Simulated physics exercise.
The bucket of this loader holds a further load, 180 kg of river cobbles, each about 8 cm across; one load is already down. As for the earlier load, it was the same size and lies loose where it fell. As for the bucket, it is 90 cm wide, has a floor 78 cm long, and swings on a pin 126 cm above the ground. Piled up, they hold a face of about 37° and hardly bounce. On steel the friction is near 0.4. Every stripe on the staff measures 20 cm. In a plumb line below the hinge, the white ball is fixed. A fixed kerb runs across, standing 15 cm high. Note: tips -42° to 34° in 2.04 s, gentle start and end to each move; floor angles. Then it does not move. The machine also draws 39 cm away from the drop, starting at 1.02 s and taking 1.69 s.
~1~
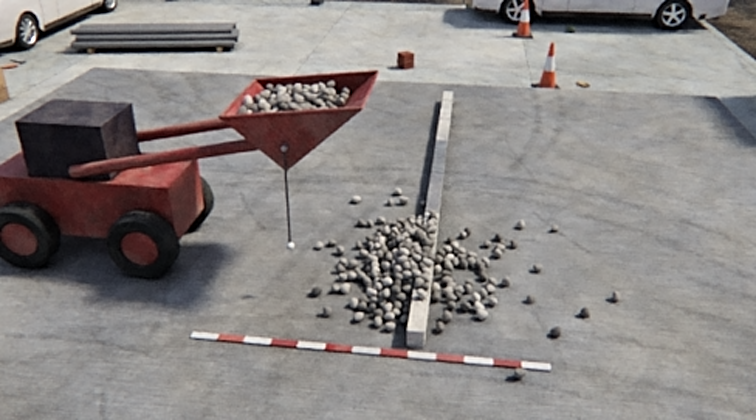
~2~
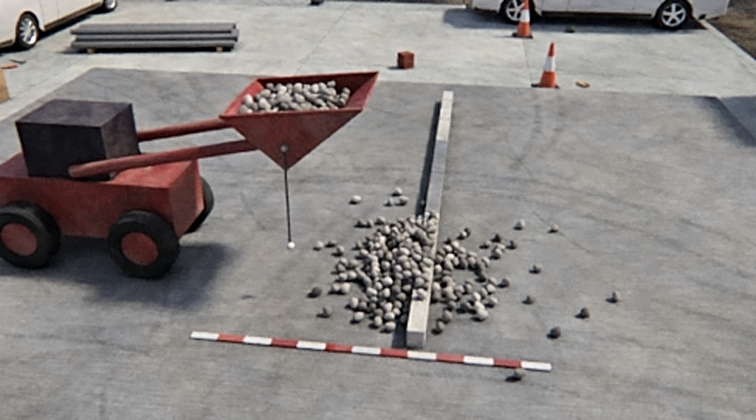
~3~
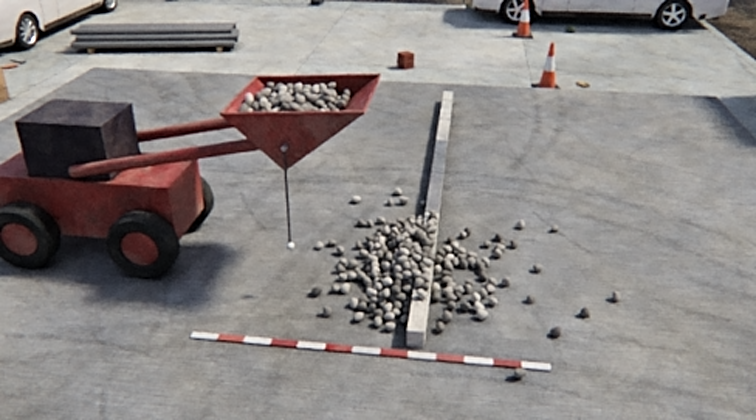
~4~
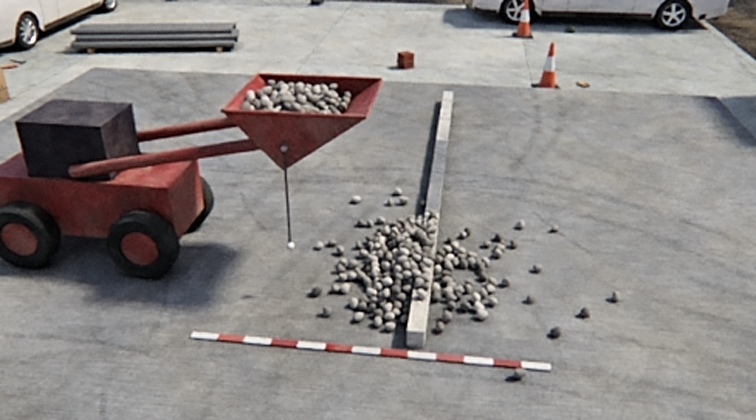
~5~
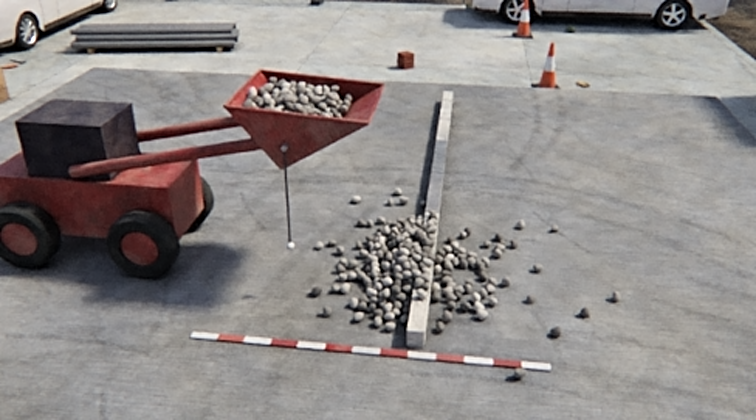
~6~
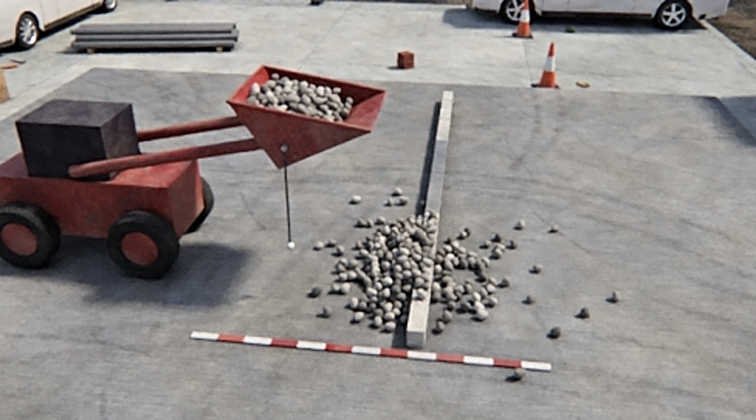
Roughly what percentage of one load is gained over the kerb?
Roughly 0 per cent.
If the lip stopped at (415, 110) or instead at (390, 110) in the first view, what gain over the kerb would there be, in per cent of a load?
35 %, then 5 %.
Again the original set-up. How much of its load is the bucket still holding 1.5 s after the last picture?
Held: Around 25 % of the load.
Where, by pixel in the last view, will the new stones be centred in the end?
Around (362, 253).
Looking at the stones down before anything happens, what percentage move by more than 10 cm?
I'd say roughly 5 per cent of them.
Then, 0.9 s after the last picture the floor is at 22°; in per cent of one load, 98 in the bucket, 82 on this side of the kerb, 19 over the kerb; the foremost stones are at (551, 272).
Then, 1.5 s after the last picture the floor is at 34°; in per cent of one load, 26 in the bucket, 155 on this side of the kerb, 19 over the kerb; the foremost stones are at (551, 272).
Then, 2.6 s after the last picture the floor is at 34°; in per cent of one load, 0 in the bucket, 180 on this side of the kerb, 20 over the kerb; the foremost stones are at (551, 272).
Then, 5.0 s after the last picture the floor is at 34°; in per cent of one load, 0 in the bucket, 180 on this side of the kerb, 20 over the kerb; the foremost stones are at (551, 272). Net gain over the kerb, 0.
